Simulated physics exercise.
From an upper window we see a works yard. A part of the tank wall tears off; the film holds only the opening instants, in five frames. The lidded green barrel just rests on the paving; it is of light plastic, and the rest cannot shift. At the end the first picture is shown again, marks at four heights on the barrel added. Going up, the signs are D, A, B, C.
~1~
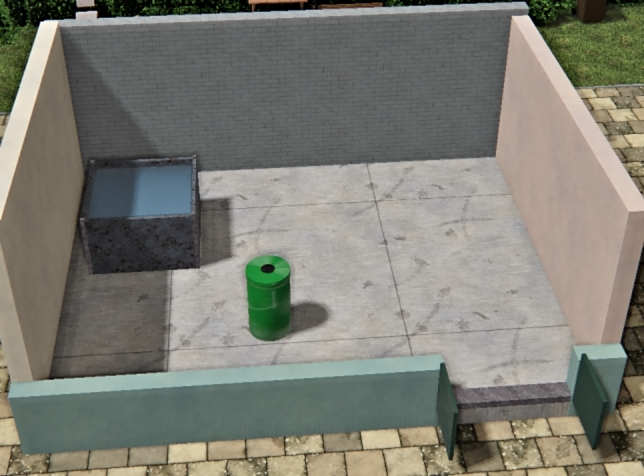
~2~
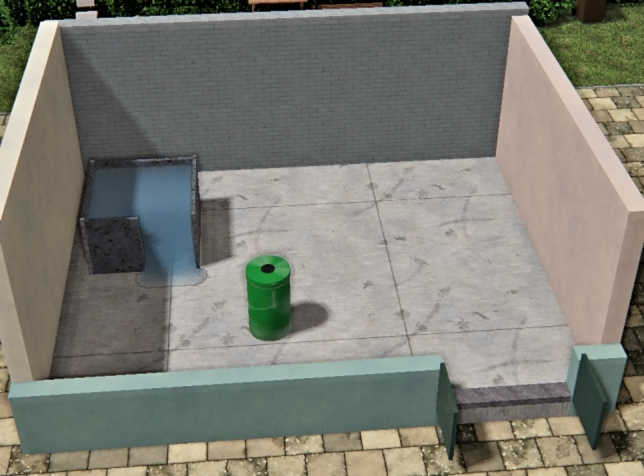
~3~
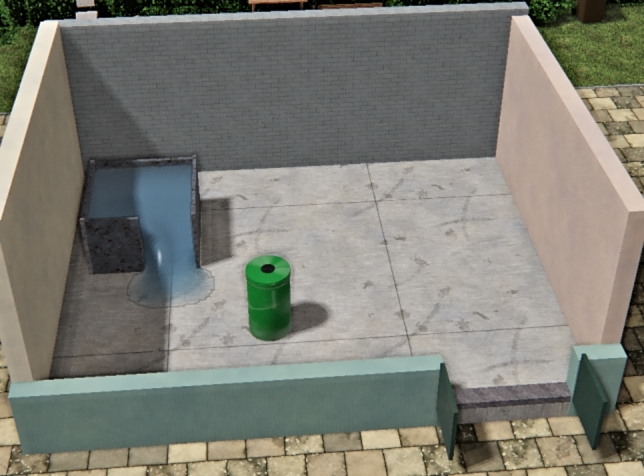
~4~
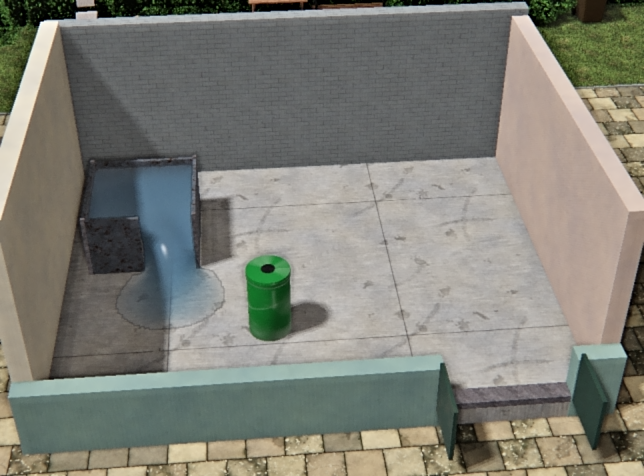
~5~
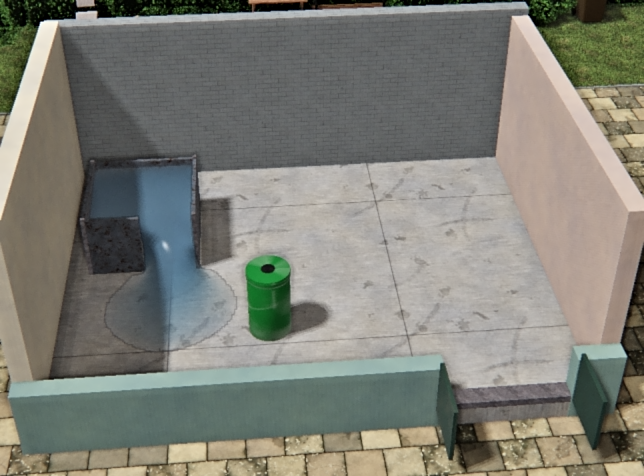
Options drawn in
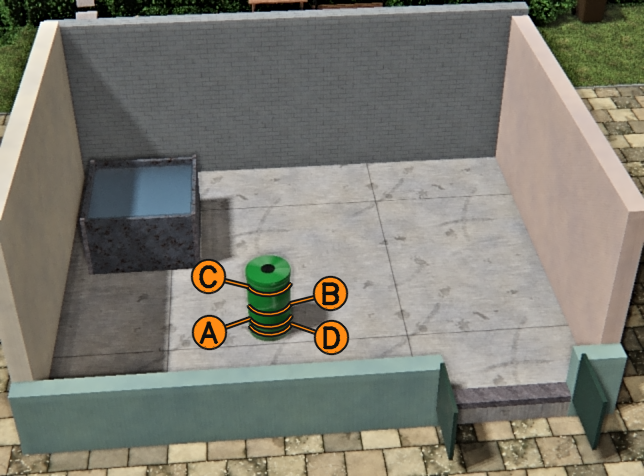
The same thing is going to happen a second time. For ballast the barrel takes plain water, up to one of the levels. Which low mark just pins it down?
The answer is mark A.
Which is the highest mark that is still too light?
The answer is D.
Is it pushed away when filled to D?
Yes, that goes wrong.
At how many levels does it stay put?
Three.
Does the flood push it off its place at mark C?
No, not at all.
In orange, A at (271, 326); B at (270, 314); C at (269, 294); D at (271, 334); from the bottom up D, A, B, C.
With A, it does not move.
With B, it does not move.
With C, it does not move.
With D, it is pushed about its own width away.
